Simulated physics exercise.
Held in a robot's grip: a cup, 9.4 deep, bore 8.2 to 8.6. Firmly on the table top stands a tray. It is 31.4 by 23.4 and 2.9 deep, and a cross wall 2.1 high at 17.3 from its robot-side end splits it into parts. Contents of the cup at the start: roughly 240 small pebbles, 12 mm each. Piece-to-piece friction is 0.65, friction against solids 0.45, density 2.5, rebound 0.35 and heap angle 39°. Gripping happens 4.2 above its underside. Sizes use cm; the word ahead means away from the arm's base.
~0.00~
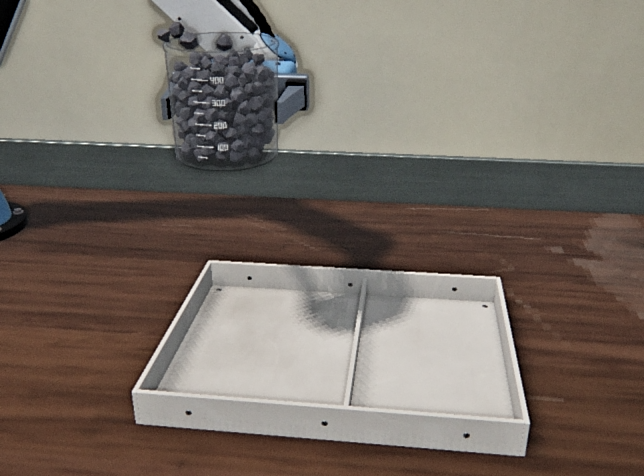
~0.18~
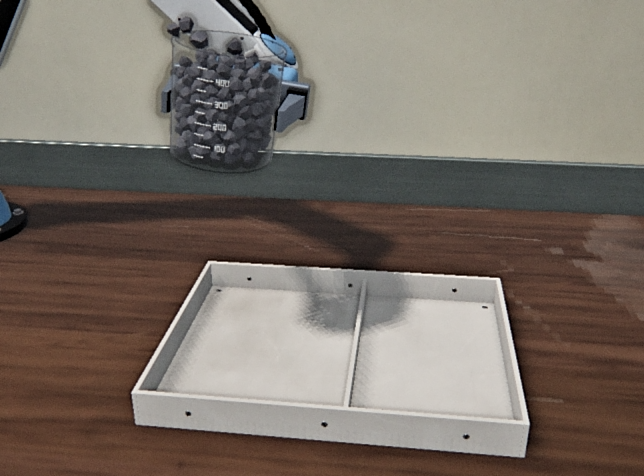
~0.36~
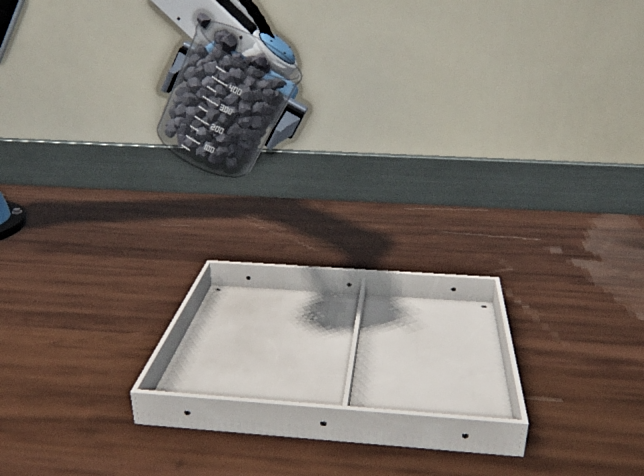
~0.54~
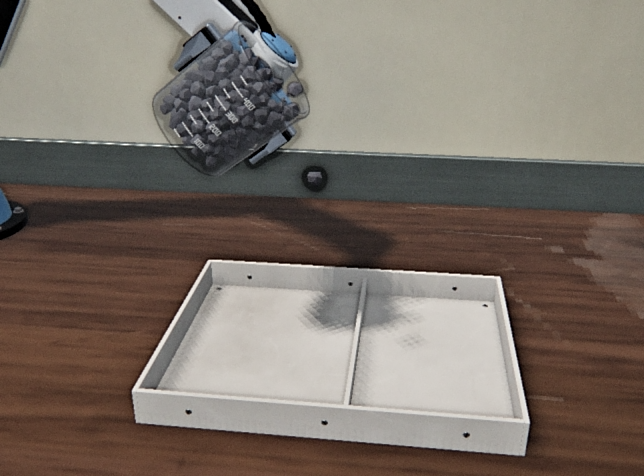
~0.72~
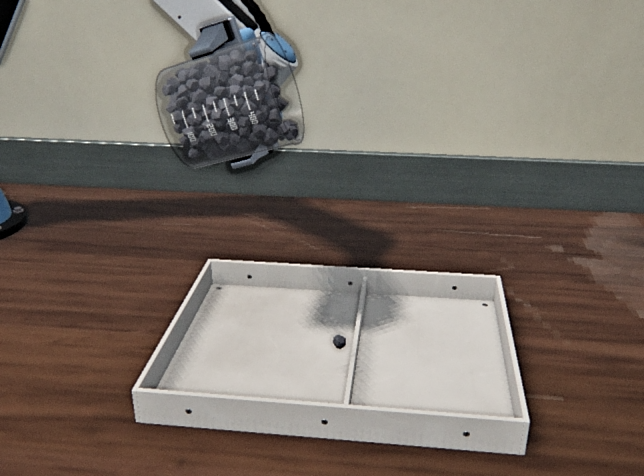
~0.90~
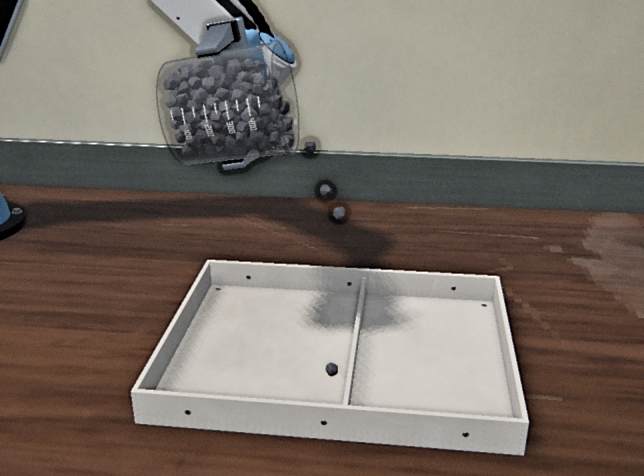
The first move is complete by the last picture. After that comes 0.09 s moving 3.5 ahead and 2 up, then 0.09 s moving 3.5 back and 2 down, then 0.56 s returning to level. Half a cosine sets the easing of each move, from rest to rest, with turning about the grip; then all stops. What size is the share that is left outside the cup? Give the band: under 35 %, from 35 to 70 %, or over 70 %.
The share falls over 70 %.
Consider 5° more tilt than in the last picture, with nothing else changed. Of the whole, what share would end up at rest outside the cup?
Then something close to 90 in a hundred.
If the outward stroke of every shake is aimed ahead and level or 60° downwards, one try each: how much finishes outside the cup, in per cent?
Some 55 and 15 per cent.
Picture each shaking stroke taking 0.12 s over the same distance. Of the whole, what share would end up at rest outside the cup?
In that case it would be near 45 percent.
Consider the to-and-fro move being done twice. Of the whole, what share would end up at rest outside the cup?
Then roughly 90 percent.
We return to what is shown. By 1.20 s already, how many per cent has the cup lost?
About 80 per cent.
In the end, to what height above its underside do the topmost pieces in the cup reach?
The top sits some 6.0 cm up.
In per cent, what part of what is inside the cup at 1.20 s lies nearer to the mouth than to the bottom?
Around 90 per cent of it.
After 1.20 s, tilted 72° forward, highest piece 26 above the table; 70 in the far-side part, 42 in the cup, 4 in the robot-side part, 123 in flight or on a rim.
After 1.49 s, tilted 13° forward, highest piece 26 above the table; 182 in the far-side part, 38 in the cup, 16 in the robot-side part, 3 on the table or floor.
After 1.84 s, level, highest piece 27 above the table; 182 in the far-side part, 38 in the cup, 16 in the robot-side part, 3 on the table or floor.
After 2.89 s, level, highest piece 27 above the table; 182 in the far-side part, 38 in the cup, 16 in the robot-side part, 3 on the table or floor.
In the end, 182 in the far-side part, 38 in the cup, 16 in the robot-side part, 3 on the table or floor. That is 84 % outside the cup.
